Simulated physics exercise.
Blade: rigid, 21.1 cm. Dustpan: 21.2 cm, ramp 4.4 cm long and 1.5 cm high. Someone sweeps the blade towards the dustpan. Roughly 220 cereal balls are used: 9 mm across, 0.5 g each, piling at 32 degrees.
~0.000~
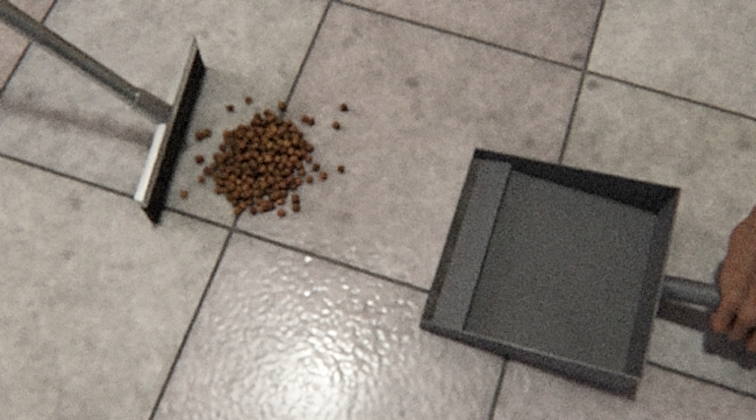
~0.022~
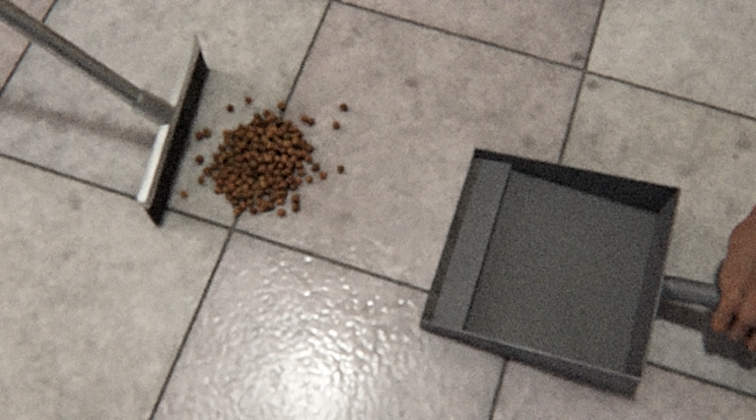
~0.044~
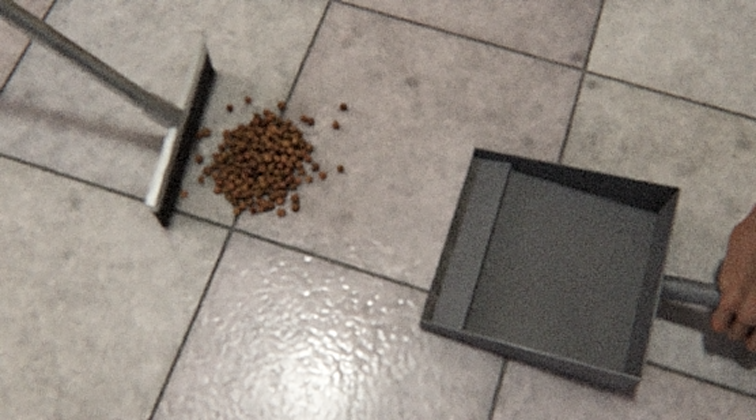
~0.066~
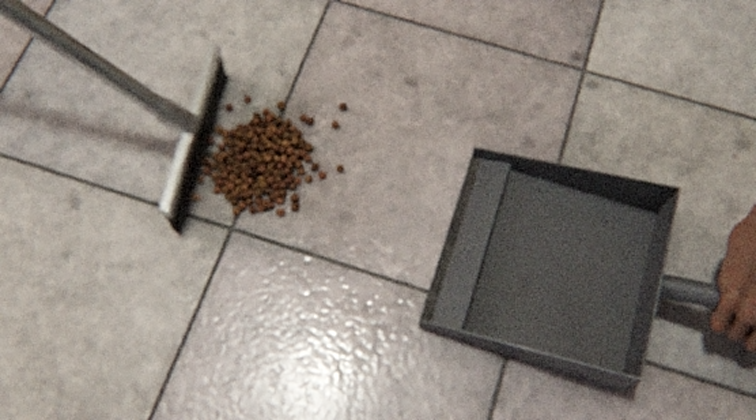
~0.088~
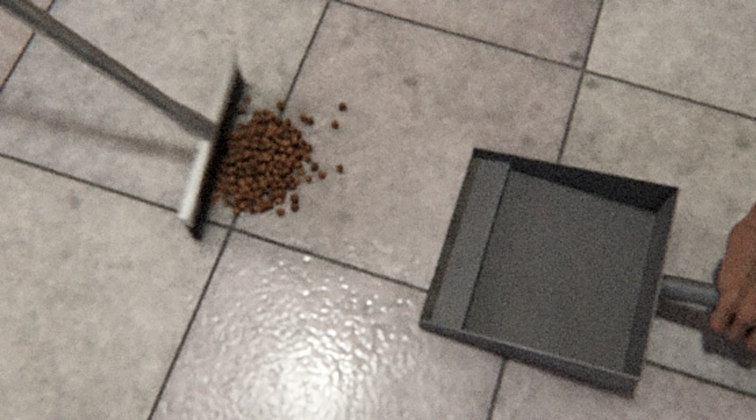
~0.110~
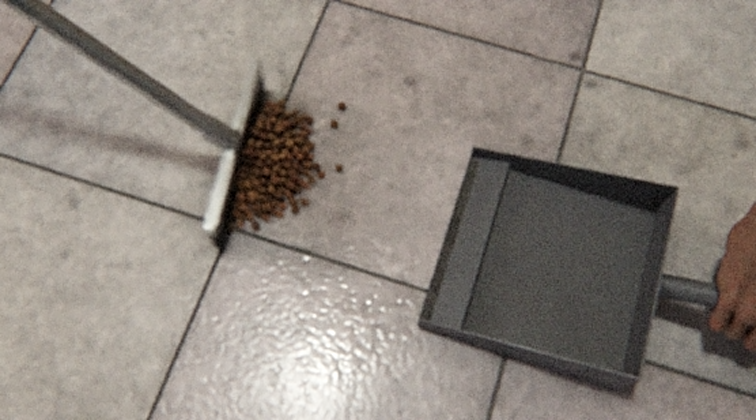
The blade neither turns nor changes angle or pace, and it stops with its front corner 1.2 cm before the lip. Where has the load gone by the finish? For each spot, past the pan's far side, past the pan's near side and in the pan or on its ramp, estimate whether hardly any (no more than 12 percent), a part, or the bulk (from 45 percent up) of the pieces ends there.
Past the pan's far side: A part. Past the pan's near side: Hardly any. In the pan or on its ramp: The bulk.
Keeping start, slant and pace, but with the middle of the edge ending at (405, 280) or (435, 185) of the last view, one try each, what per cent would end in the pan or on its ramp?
Close to 50 and 50 in a hundred, in that order.
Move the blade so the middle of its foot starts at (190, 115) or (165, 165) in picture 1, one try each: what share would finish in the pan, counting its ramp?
Estimates: 55 percent and 50 percent.
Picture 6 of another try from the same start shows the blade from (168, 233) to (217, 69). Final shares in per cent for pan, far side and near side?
Per cent by place - pan 5, far side 5, near side 15.
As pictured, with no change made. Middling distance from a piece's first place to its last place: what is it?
30 cm or thereabouts.
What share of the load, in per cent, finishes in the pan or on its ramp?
Roughly 55 %.
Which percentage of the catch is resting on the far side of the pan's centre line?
About 50 percent of it.
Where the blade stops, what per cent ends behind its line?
Roughly 0 per cent.
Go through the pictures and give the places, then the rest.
The first frame shows blade from (142, 202) to (193, 43), moved 0.0 cm, 0 of the pieces shifted so far; middle of the pieces at (259, 159); pan at (560, 273).
The second frame shows blade from (145, 203) to (195, 44), moved 0.3 cm, 0 of the pieces shifted so far; middle of the pieces at (259, 159).
The third frame shows blade from (153, 206) to (203, 47), moved 1.4 cm, 0 of the pieces shifted so far; middle of the pieces at (259, 159).
The fourth frame shows blade from (167, 212) to (216, 52), moved 3.1 cm, 4 of the pieces shifted so far; middle of the pieces at (258, 159).
The fifth frame shows blade from (187, 220) to (234, 58), moved 5.5 cm, 66 of the pieces shifted so far; middle of the pieces at (259, 158).
The sixth frame shows blade from (211, 230) to (257, 67), moved 8.5 cm, 202 of the pieces shifted so far; middle of the pieces at (270, 157); pan at (558, 272). Its pace works out near 1.41 m/s, heading 5 degrees towards the viewer's side.
Then, at 0.20 s, middle of the blade 12 cm from the lip; 0 % over the lip, far side 10 %, near side 0 %.
After 0.27 s, middle of the blade 4 cm from the lip; 10 % over the lip, far side 15 %, near side 0 %.
After 0.47 s, middle of the blade 3 cm from the lip; 60 % over the lip, far side 20 %, near side 0 %.
In the end, at 1.3 s, far side 20 %, near side 0 %, pan 55 %, in front of the lip or behind the blade 25 %.
